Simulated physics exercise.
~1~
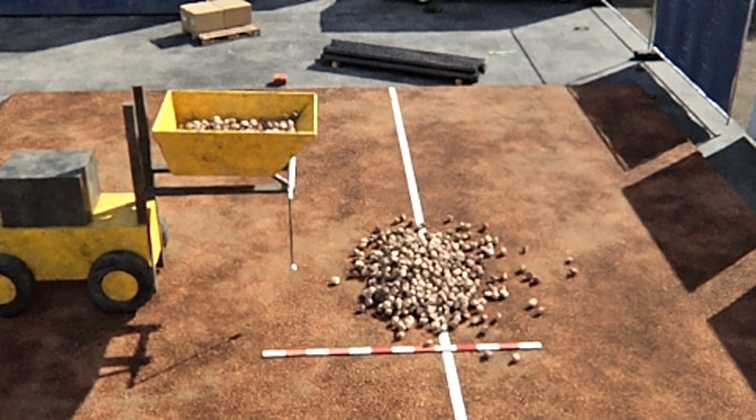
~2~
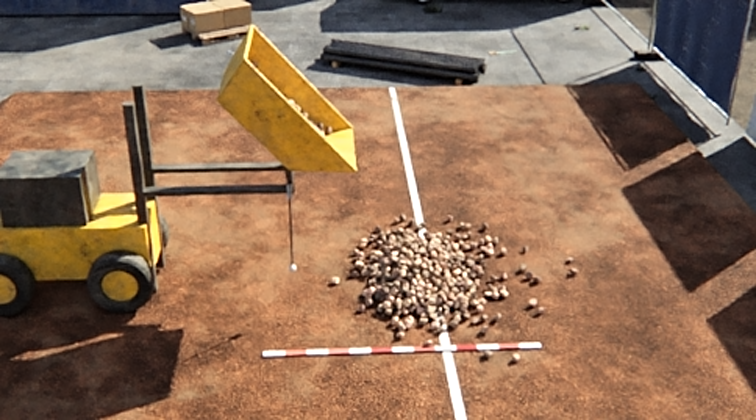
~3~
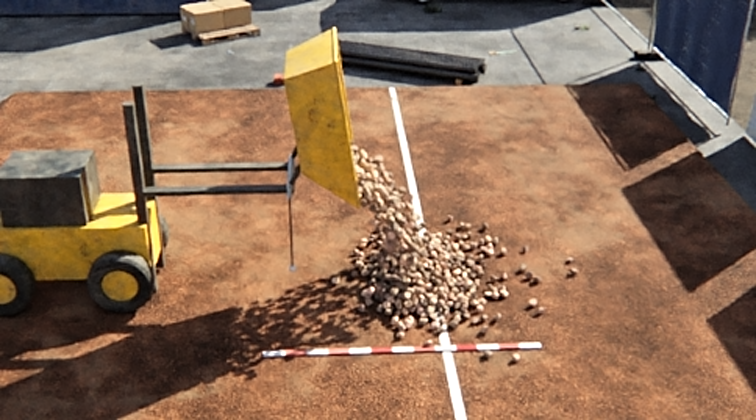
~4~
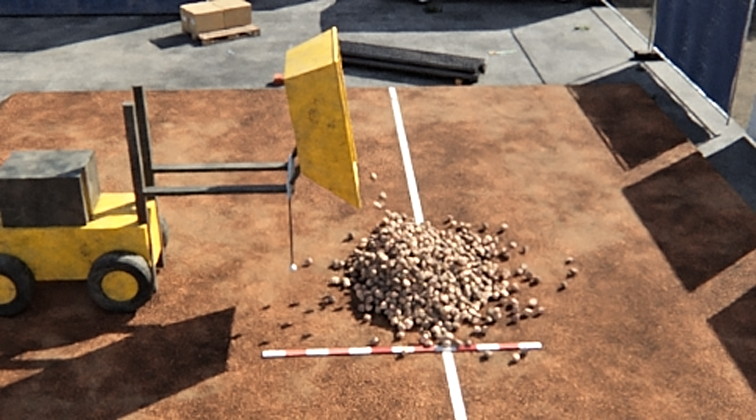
A yellow fork truck with a dark cab stands at the left of a rust-brown yard, seen from above at an angle, holding a yellow skip of pale stones. To its right, a heap of similar stones lies across a white painted line, near a red and white rod, with dark pipes and a box on a pallet behind. The skip tips steadily to the right while the truck stays put. Stones then pour from its lower lip onto the heap, the last few dropping as the skip holds steeply tilted. The heap ends larger, spread on both sides of the line.
